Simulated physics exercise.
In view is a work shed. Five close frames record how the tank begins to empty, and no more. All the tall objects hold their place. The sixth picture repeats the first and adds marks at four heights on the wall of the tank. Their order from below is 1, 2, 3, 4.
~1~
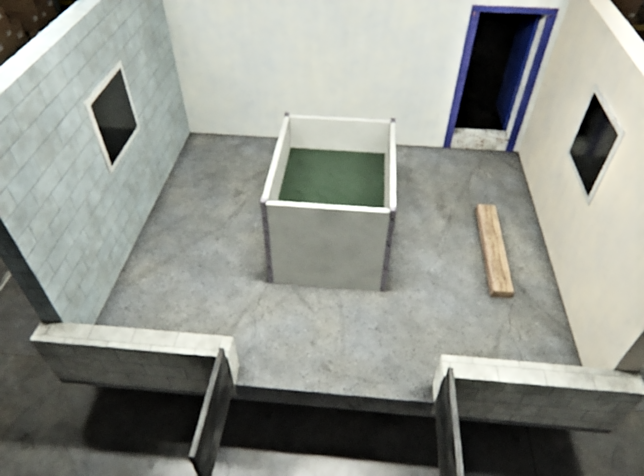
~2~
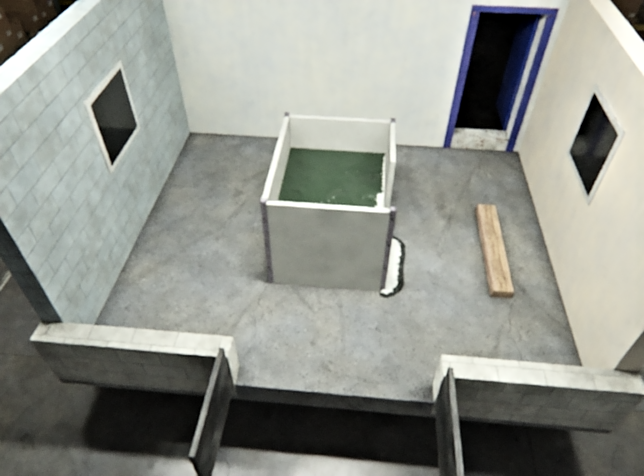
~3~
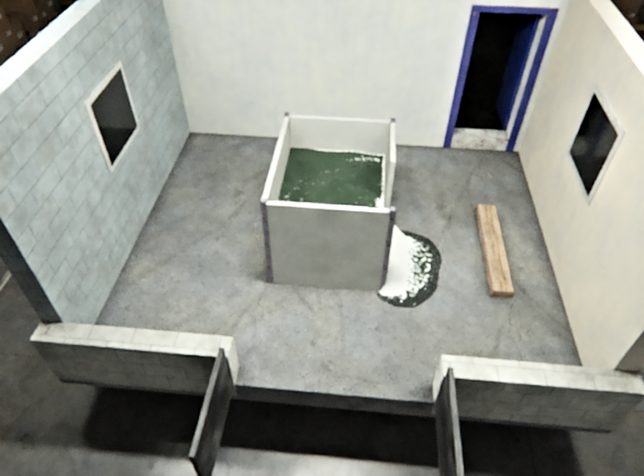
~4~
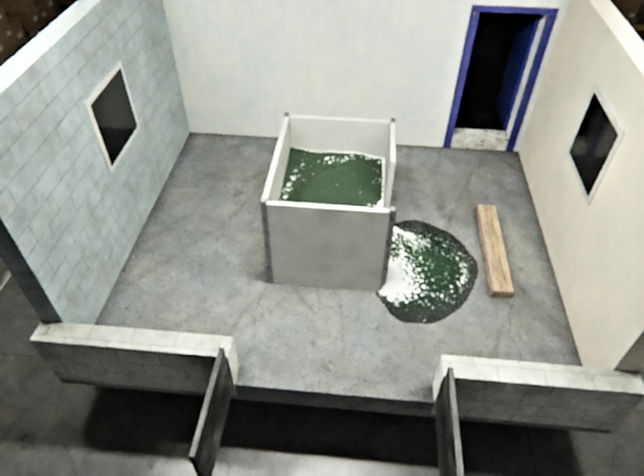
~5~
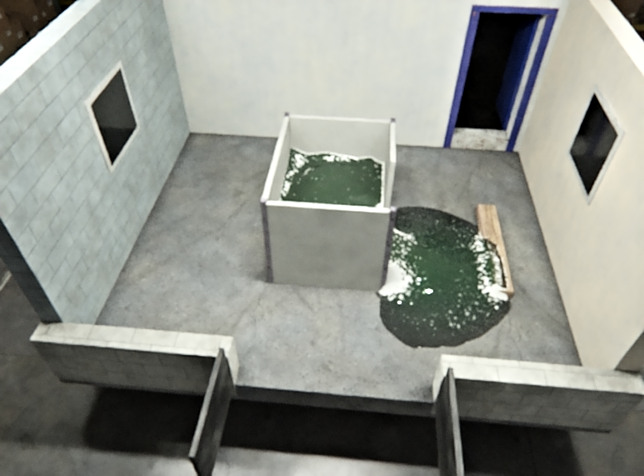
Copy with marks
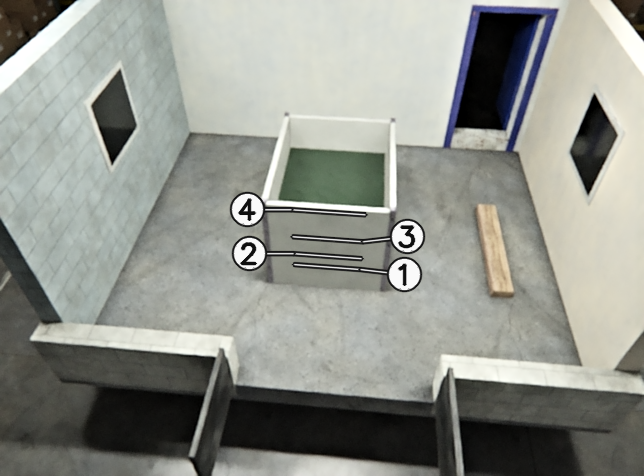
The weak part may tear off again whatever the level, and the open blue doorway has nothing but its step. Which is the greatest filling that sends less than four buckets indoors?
3 will do.
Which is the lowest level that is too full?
4 it is.
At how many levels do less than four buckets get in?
Three.
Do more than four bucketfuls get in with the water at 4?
Yes, it does.
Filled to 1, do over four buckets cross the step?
No.
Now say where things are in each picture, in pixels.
Water in the tank at rest, its middle at (334, 189); foot of the blue doorway at (477, 149); open gate at (336, 343).
Water covers 1 % of the ground and shows as far out as (390, 290).
Water covers 3 % of the ground and shows as far out as (425, 242).
Water covers 7 % of the ground and shows as far out as (468, 257).
Water covers 13 % of the ground and shows as far out as (504, 303).
On the marked copy, 1 at (327, 267); 2 at (327, 256); 3 at (327, 239); 4 at (328, 212); from the bottom up 1, 2, 3, 4.
With 1, nothing gets over.
With 2, nothing gets over.
With 3, a bucket or two gets in.
With 4, about 13 bucketfuls get in.
